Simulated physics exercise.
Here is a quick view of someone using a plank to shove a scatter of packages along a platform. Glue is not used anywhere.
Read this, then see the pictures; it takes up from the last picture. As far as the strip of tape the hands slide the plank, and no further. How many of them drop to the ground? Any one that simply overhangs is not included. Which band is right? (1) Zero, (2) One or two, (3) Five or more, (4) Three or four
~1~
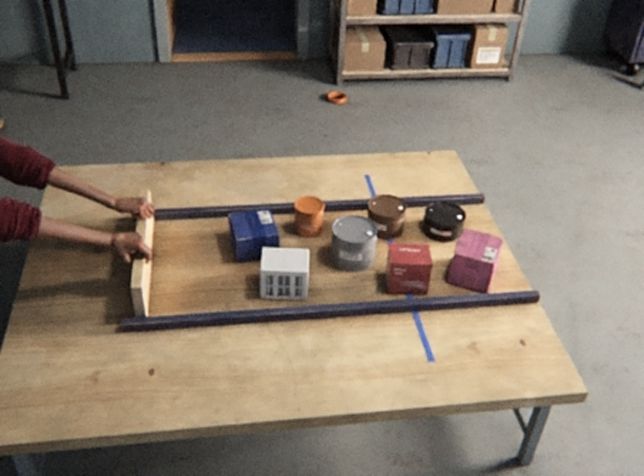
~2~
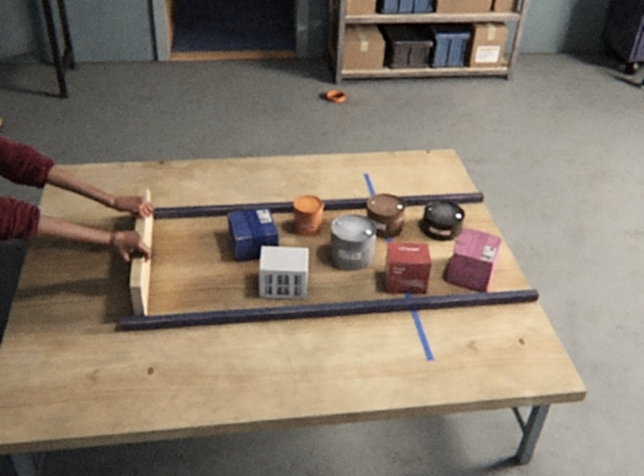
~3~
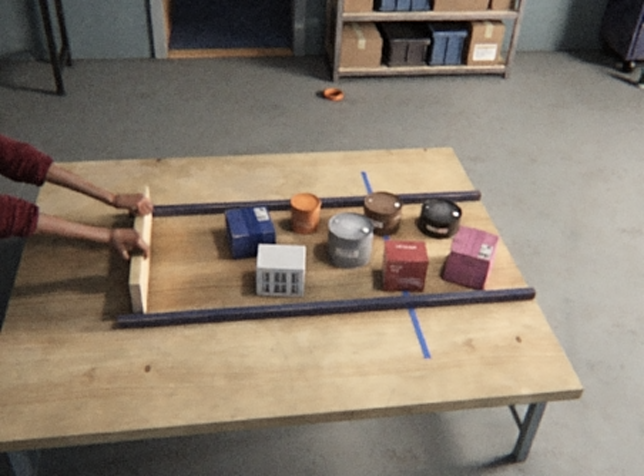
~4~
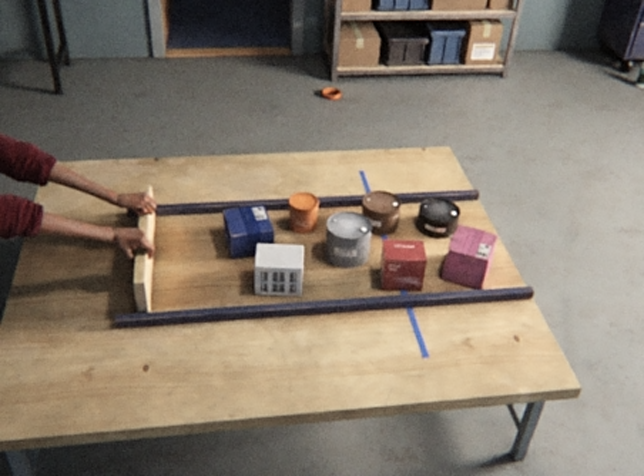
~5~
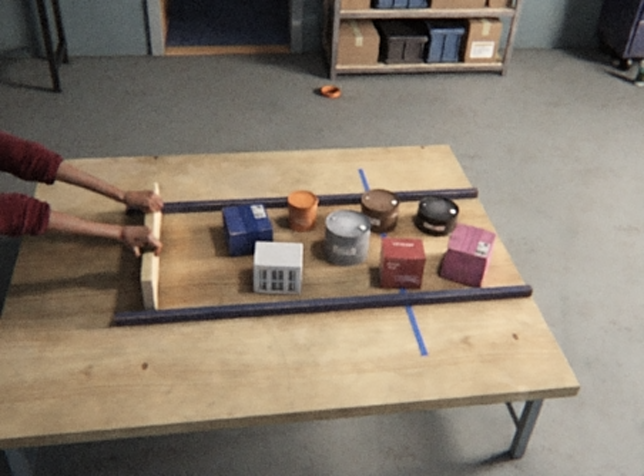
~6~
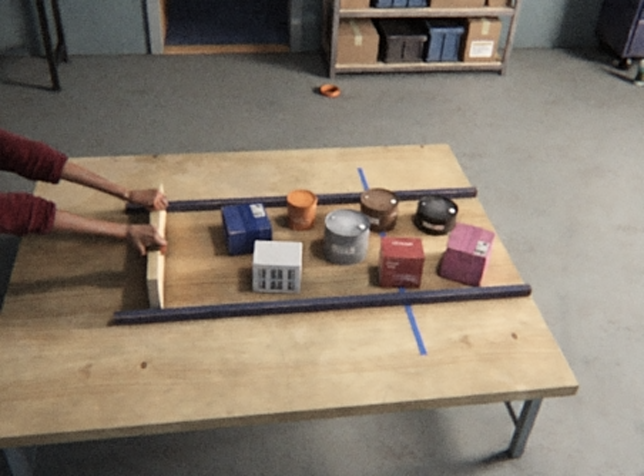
Zero.
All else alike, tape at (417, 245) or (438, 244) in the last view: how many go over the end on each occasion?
Taking the two tries in order, the numbers are 2 and 2.
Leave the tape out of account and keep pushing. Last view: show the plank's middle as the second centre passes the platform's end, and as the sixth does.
At (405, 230) for the second, at (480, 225) for the sixth.
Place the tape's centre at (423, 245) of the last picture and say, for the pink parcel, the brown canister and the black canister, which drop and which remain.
Looking at each in turn, the pink parcel is gone, the brown canister is still there, and the black canister is gone.
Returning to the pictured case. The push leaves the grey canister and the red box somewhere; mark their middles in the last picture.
Grey canister at (452, 235), red box at (463, 259).
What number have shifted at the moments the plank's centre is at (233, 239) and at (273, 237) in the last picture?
I get 1 at the one place and 3 at the other.
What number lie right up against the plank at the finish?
Count: 3.
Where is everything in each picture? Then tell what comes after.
Pink parcel (476, 261); black canister (444, 222); red box (408, 269); plank (143, 251); tape (395, 254), in the first picture.
Black canister (443, 221); orange pail (308, 216), in the second picture.
Red box (404, 266); white crate (281, 271), in the third picture.
Pink parcel (470, 257); blue box (248, 232), in the fourth picture.
Black canister (437, 216); grey canister (347, 238), in the fifth picture.
Pink parcel (468, 254); black canister (437, 215); red box (401, 263); plank (157, 243); tape (387, 247), in the sixth picture.
Early on, none off yet; pink parcel at rest near (468, 254); black canister at rest near (437, 215); red box at rest near (401, 263).
Finally, the number that fall off is zero.
